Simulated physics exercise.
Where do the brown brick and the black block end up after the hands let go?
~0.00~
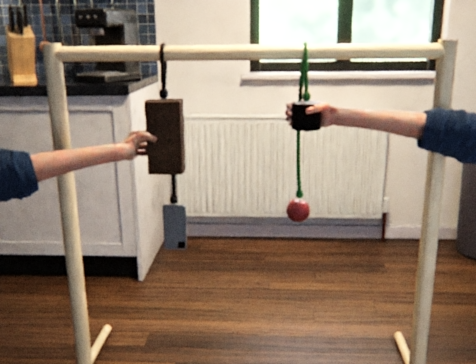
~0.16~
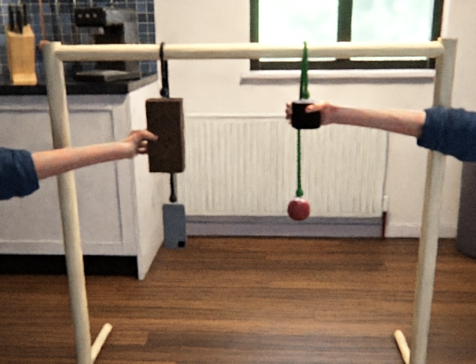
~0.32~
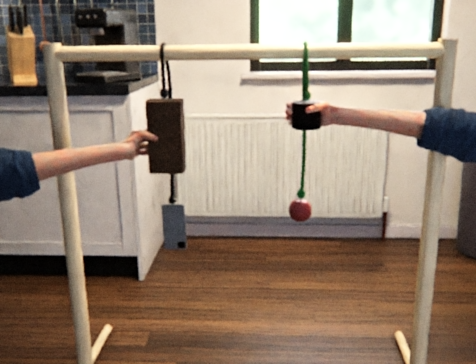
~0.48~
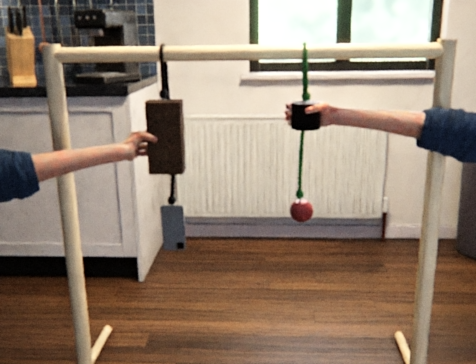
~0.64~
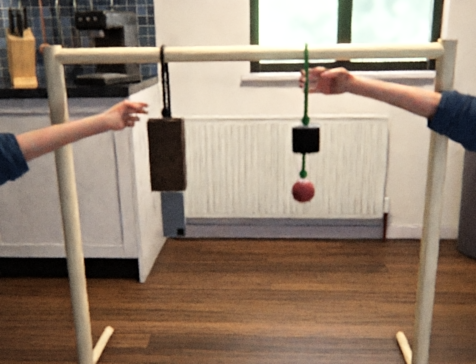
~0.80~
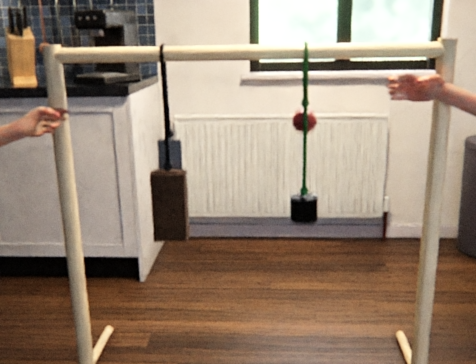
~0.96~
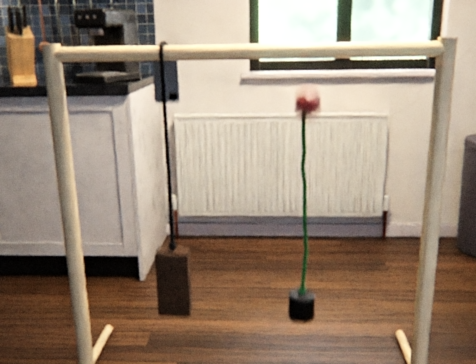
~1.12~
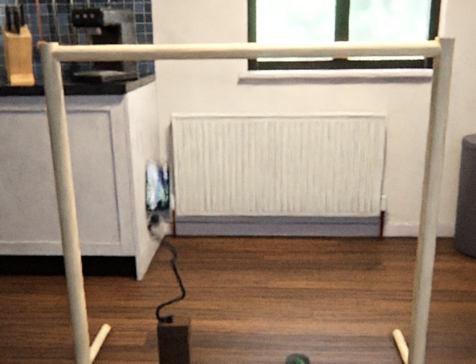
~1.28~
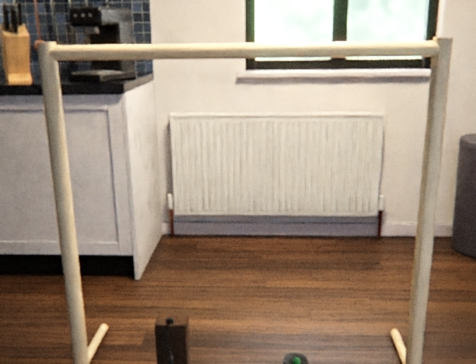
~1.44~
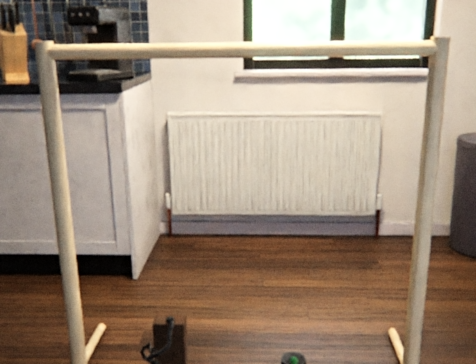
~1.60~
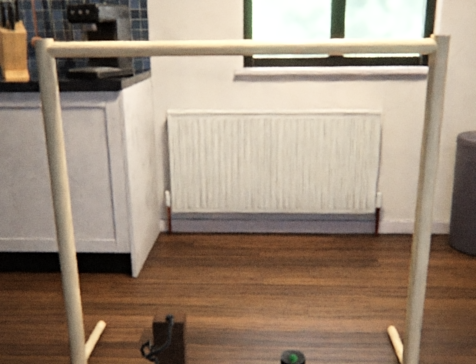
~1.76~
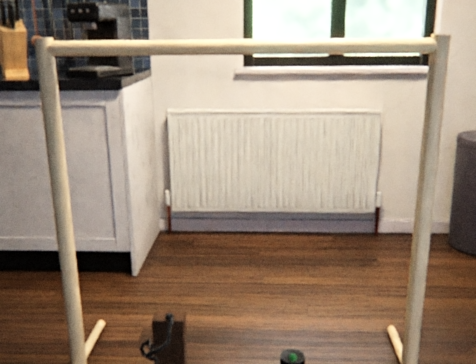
Both end up on the floor. The brown brick runs down on the left, and the black block drops on the right.
